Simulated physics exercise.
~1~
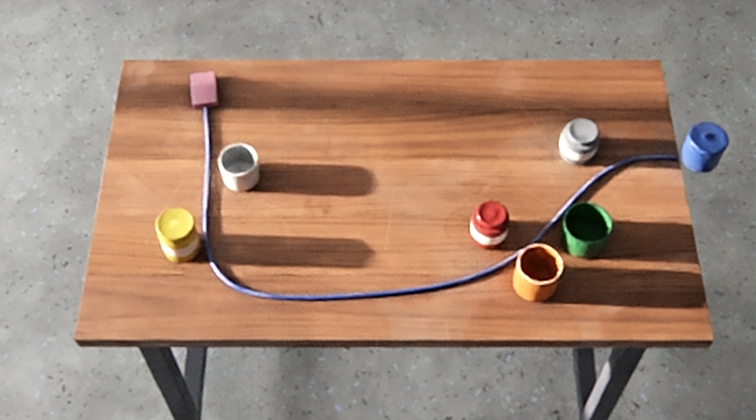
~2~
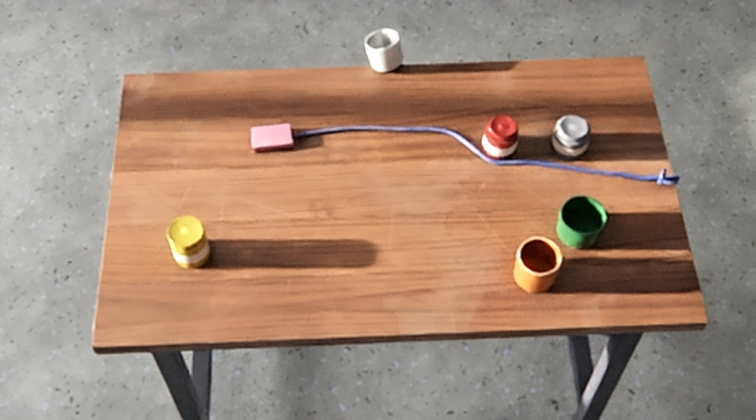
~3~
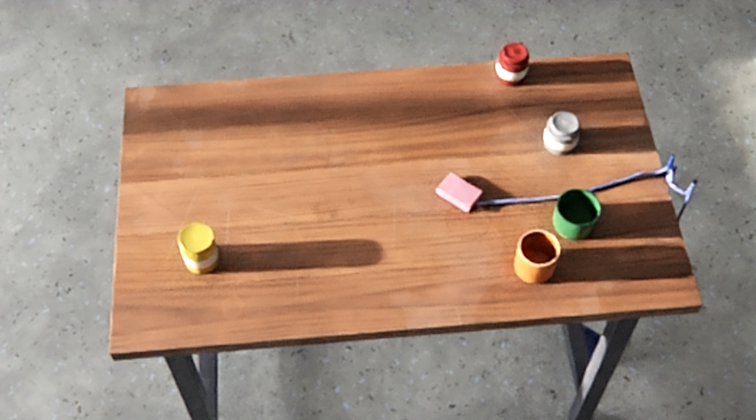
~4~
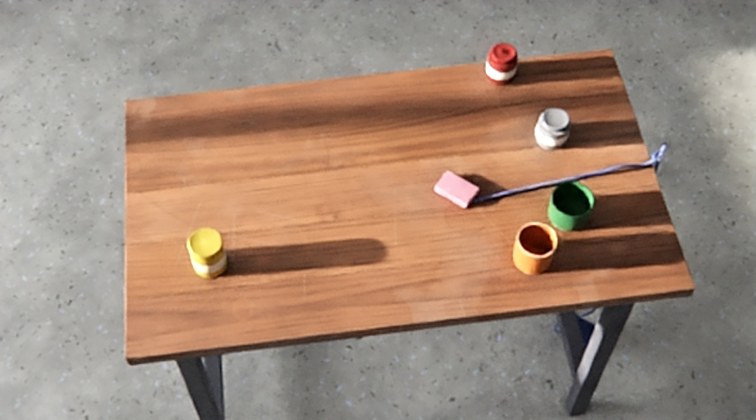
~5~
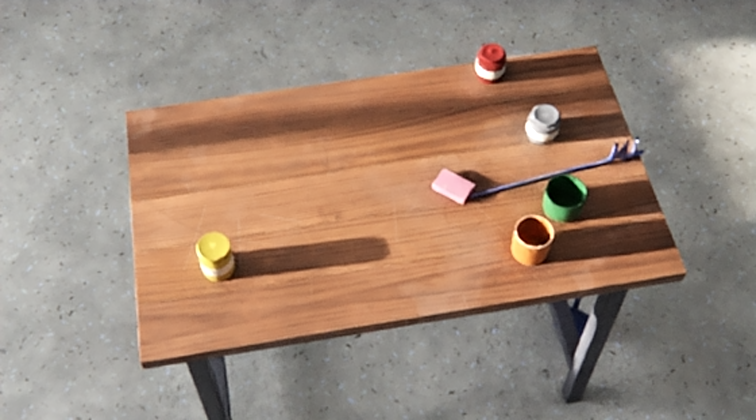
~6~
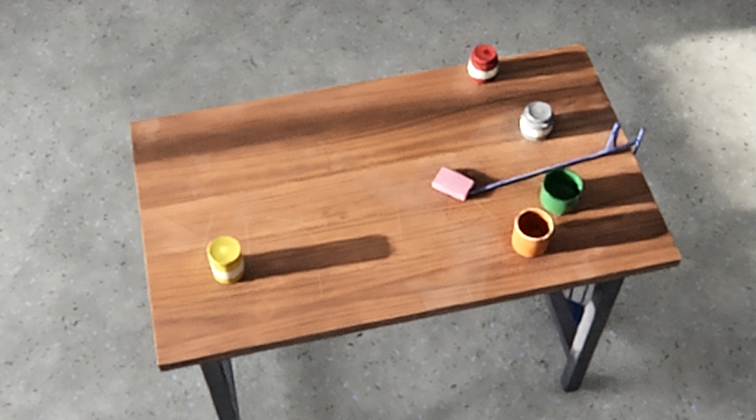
On a wooden side table, a blue speaker drops off the right side, dragging its cable and a pink block rightward; the cable sweeps a white mug off the far edge and pushes a red jar toward it, where the jar stays while the block rests near the green mug.
